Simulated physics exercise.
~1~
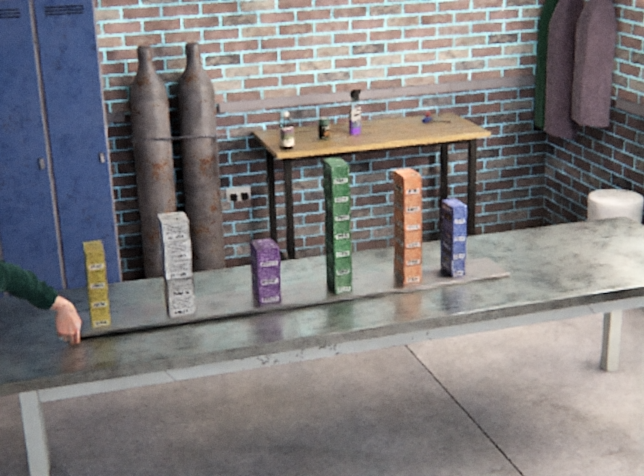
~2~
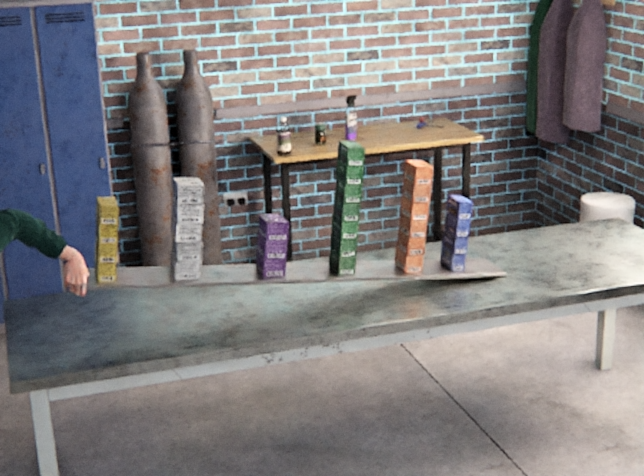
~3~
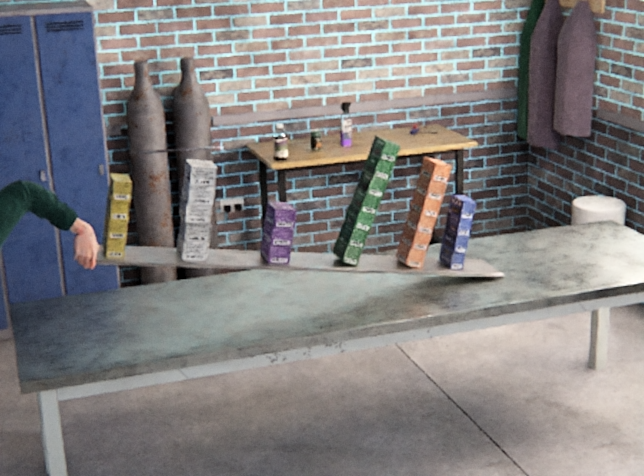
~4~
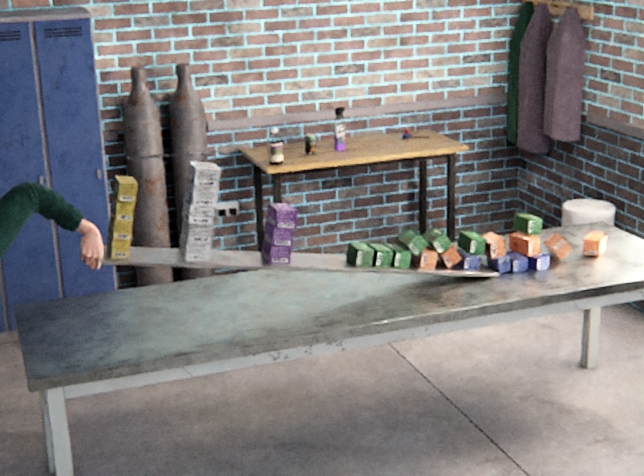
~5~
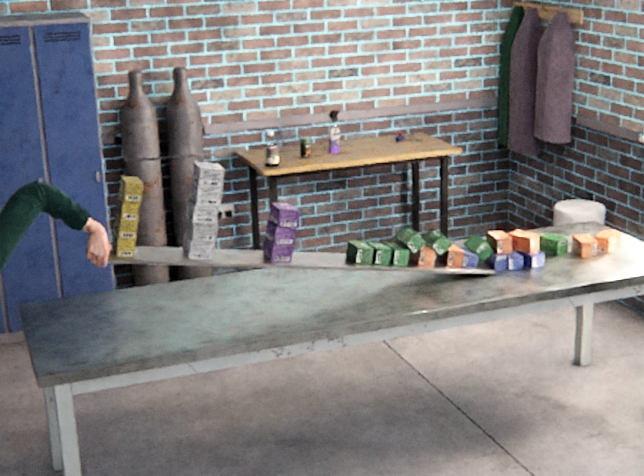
A hand in a dark green sleeve grips the left end of a long board lying on a grey metal table, in a brick-walled room with blue lockers, seen from slightly above. Six stacks of small packets stand along it, yellow, pale, purple, green, orange and blue from left to right. The hand lifts the board's left end, and the tall green stack leans right with the orange and blue. All three topple, scattering packets over the board's lower end and the tabletop. The hand holds the board sloped, while the yellow, pale and purple stacks stay standing.
